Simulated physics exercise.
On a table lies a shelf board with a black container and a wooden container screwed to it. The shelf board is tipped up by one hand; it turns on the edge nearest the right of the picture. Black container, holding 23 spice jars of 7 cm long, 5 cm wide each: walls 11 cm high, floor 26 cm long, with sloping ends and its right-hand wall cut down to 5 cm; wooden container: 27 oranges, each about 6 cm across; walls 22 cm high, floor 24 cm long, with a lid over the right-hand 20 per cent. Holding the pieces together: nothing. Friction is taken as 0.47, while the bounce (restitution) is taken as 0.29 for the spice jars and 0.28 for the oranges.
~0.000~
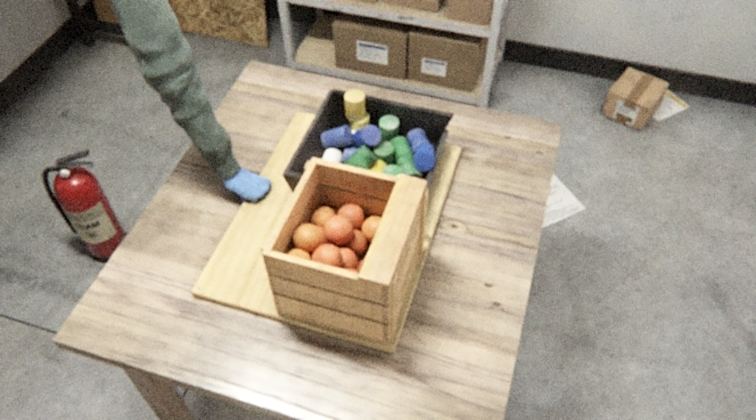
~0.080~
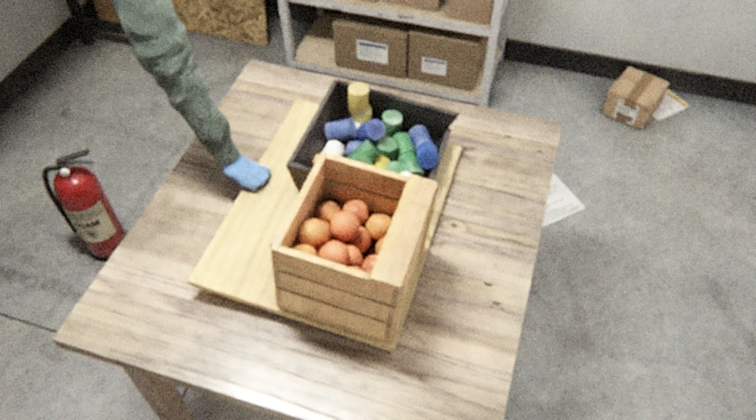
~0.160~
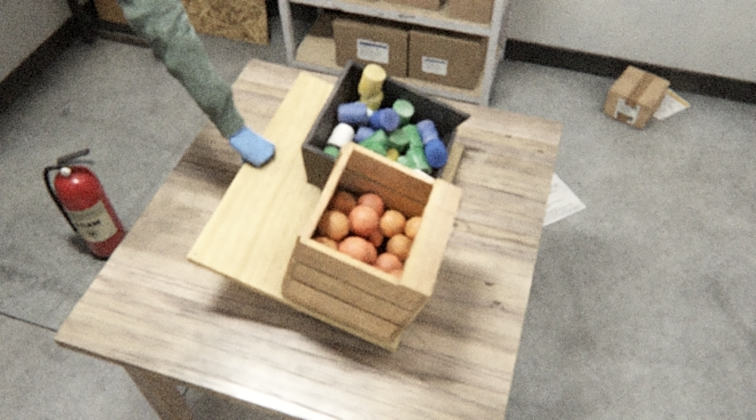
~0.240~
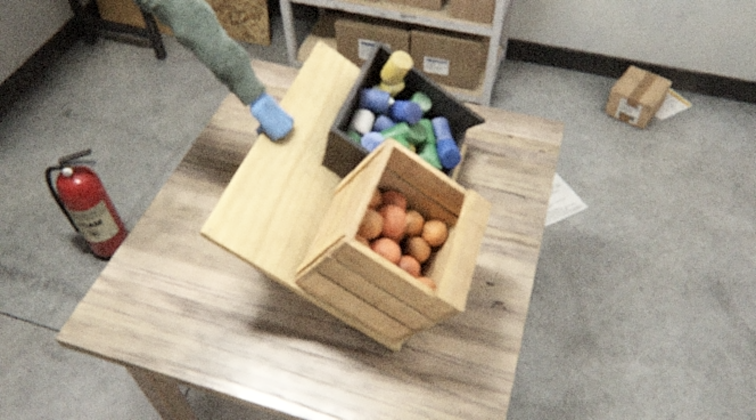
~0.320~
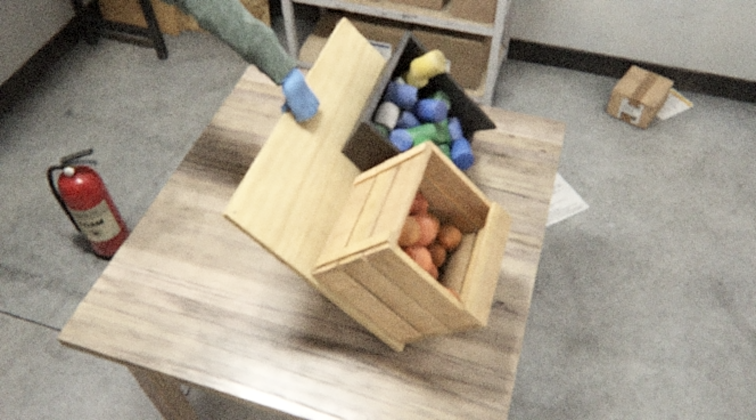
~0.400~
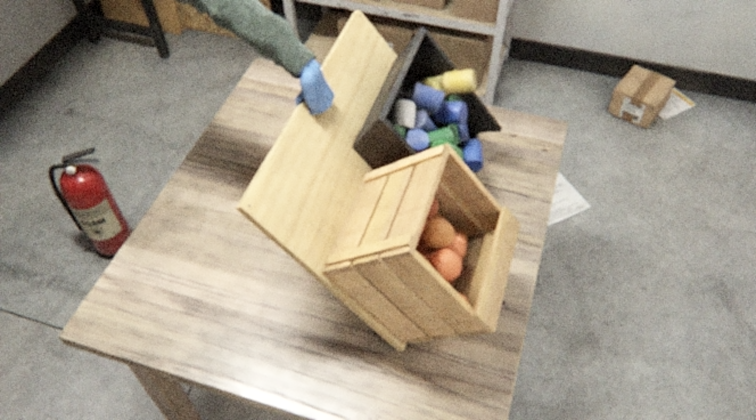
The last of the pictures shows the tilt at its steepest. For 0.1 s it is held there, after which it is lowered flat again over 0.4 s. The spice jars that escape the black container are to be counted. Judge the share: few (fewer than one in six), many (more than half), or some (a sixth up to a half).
Some.
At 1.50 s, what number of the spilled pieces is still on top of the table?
About 3.
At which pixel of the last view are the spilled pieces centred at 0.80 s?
Roughly at (525, 188).
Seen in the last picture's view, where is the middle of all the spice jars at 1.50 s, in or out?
Their middle is at about (403, 173).
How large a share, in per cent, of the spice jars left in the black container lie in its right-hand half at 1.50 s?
Around 60 per cent.
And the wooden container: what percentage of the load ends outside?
Loss for the wooden container - 0 per cent.
After 0.58 s, tilt 45°; the black container is down by 4 of 23 and the wooden container has all 27.
After 0.80 s, tilt 8°; the black container is down by 7 of 23 and the wooden container has all 27.
After 1.11 s, tilt 0°; the black container is down by 7 of 23 and the wooden container has all 27.
Outcome (at 1.50 s), the black container is down by 7 of 23 and the wooden container has all 27. Asked share, 7 of 23, 30 per cent.
